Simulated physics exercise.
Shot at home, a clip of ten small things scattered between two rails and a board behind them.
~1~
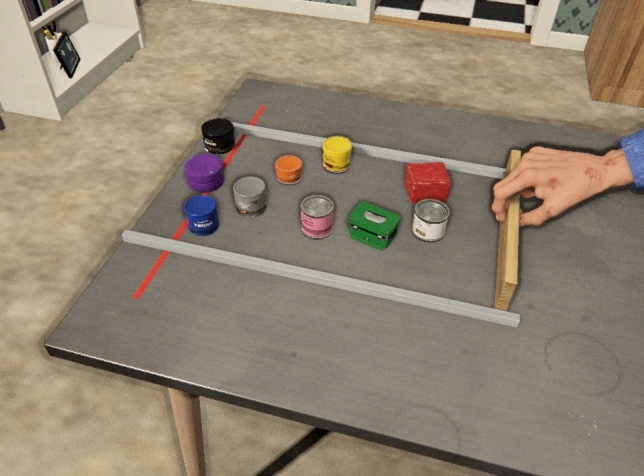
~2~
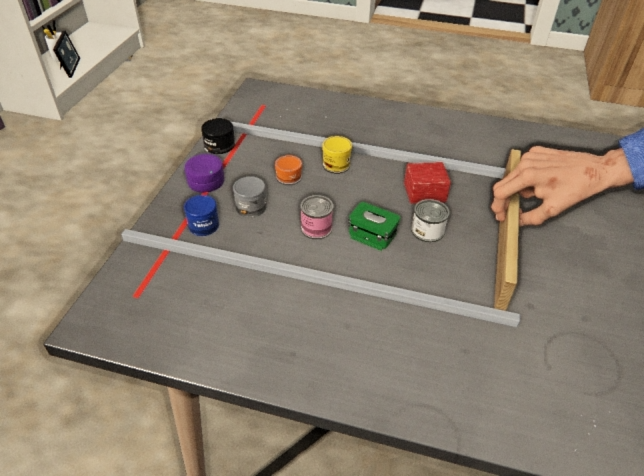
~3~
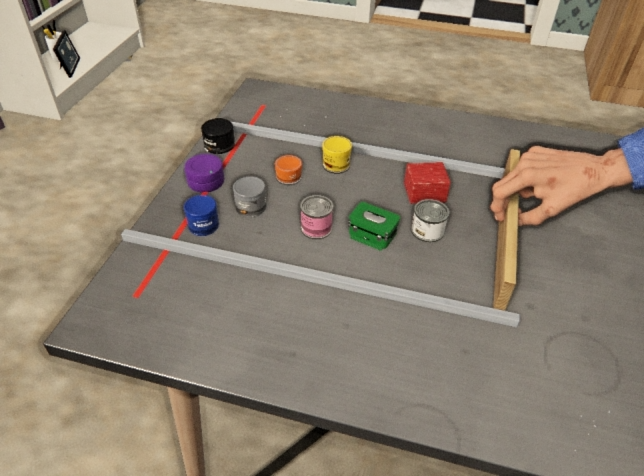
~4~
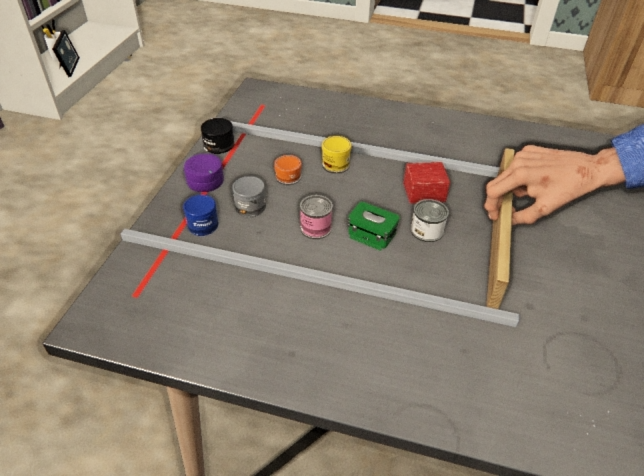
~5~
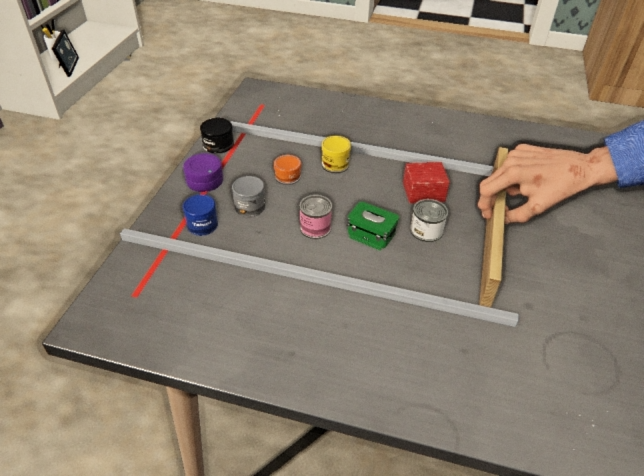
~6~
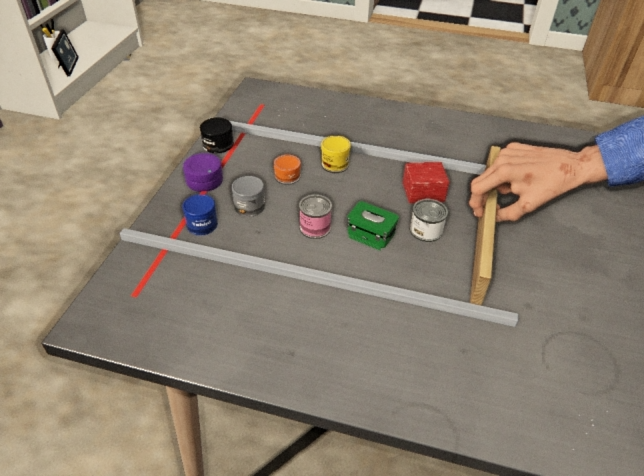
A hand sliding a wooden board slightly left between two rails on a grey table, the scattered small colourful containers staying still.
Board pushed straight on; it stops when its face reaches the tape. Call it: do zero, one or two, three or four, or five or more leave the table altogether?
Three or four.
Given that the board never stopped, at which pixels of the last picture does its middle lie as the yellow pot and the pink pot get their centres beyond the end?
Around (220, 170), then around (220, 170).
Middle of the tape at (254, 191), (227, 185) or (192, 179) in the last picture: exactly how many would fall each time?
In order: 0, 1 and 5.
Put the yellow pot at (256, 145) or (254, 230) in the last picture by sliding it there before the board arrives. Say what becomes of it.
Spot by spot, it drops away and then it stays put.
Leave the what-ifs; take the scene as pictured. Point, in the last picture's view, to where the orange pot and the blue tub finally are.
Look around (207, 160) for the first and around (161, 219) for the second.
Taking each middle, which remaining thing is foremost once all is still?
Purple lid ends nearest.
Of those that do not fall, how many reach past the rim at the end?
That would be 1.
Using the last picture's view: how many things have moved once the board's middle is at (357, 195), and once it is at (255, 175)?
Answer - first 5, then 10.
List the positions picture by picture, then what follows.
Black tub (219, 136); purple lid (205, 173); blue tub (202, 216); board (509, 224); tape (212, 183), in the first frame.
Purple lid (205, 173); board (509, 223), in the second frame.
Blue tub (202, 216); white tin (430, 221), in the third frame.
Black tub (218, 136); pink pot (316, 217), in the fourth frame.
Purple lid (204, 172); orange pot (288, 170), in the fifth frame.
Black tub (217, 136); purple lid (203, 172); blue tub (201, 215); board (487, 219); tape (211, 182), in the sixth frame.
Soon after, none off yet; black tub at rest near (217, 136); purple lid at rest near (203, 172); blue tub at rest near (201, 215).
After that, none off yet; black tub displaced about its own width near (197, 132); purple lid displaced a little near (196, 163); blue tub displaced about its own width near (174, 222).
In the end, the number that fall off is three or four; gone, pink pot, yellow pot, grey tub and black tub.
